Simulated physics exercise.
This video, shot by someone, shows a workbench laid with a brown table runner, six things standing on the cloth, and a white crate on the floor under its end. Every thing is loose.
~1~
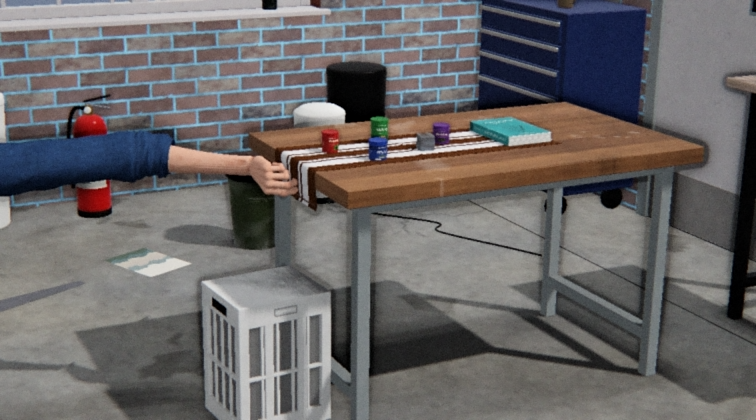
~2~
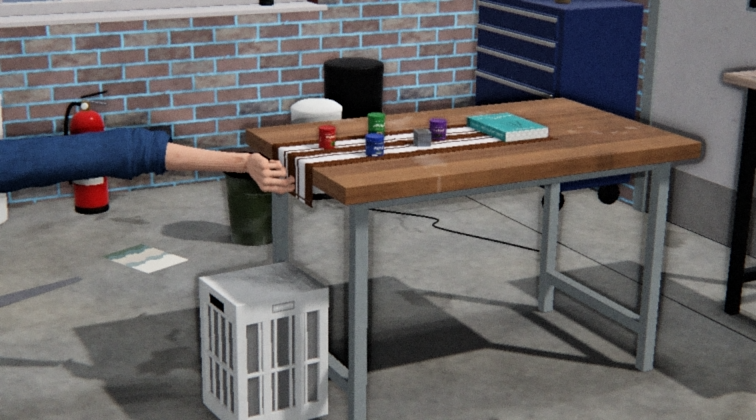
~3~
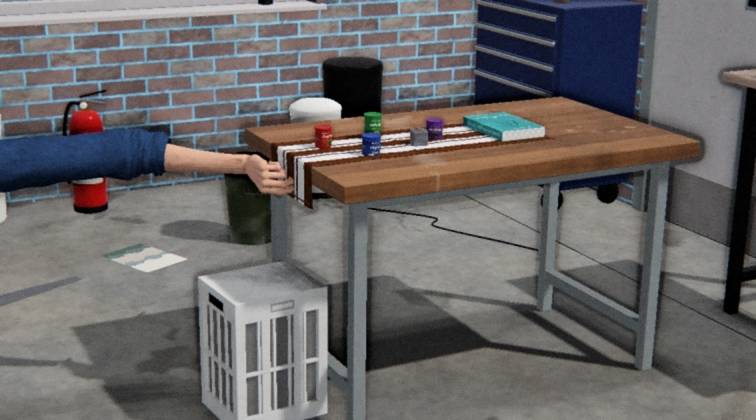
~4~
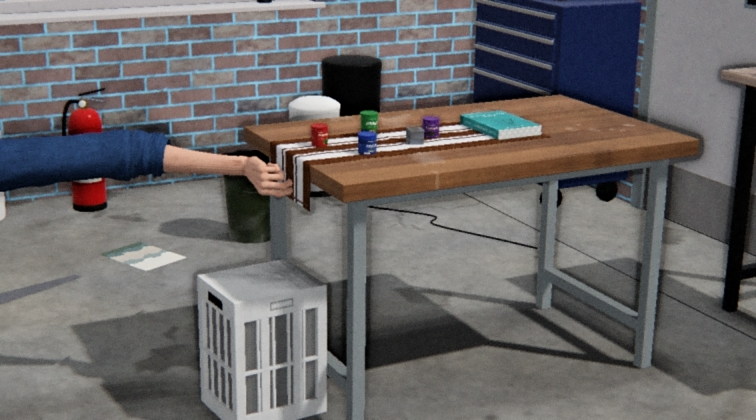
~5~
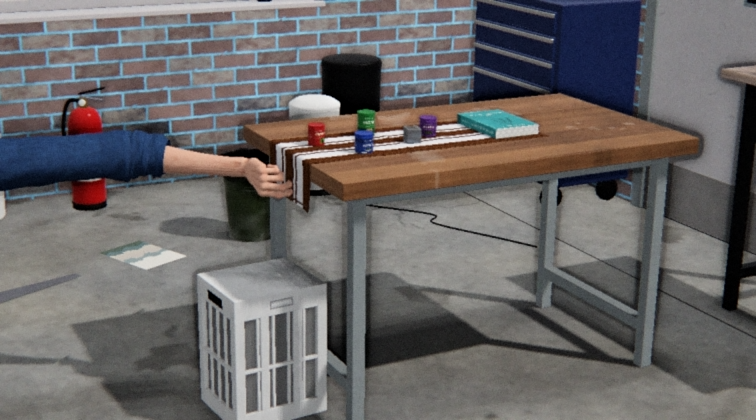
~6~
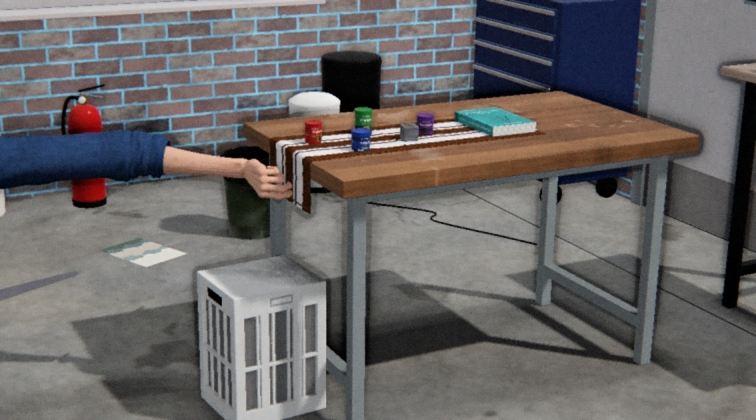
A hand slowly pulling a brown striped runner leftward over a workbench's end, small pots, a cube and a teal book riding along.
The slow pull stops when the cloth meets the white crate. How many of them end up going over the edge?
Two.
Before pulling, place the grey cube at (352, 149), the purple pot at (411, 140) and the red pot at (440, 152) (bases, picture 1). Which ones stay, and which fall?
Outcome: The grey cube is gone, the purple pot is still in place, the red pot is still in place.
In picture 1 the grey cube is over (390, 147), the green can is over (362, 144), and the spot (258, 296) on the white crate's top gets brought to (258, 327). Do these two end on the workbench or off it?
As for the grey cube, it leaves the top; as for the green can, it leaves the top.
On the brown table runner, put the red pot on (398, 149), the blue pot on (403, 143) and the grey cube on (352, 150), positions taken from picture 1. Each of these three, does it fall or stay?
Note - red pot retained, blue pot retained, grey cube lost.
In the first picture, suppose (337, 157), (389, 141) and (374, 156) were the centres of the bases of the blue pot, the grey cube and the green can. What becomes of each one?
The blue pot is off the top, the grey cube is still on top and the green can is off the top.
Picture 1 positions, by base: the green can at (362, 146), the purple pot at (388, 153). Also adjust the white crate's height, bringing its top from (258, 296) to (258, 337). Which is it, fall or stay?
So the green can leaves, and the purple pot leaves.
Soon after, hem near (289, 224); all still up.
Then, hem near (288, 261); red pot gone.
Further on, hem on the crate; red pot and blue pot gone.
At rest, hem on the crate; red pot and blue pot gone. It carries off two.
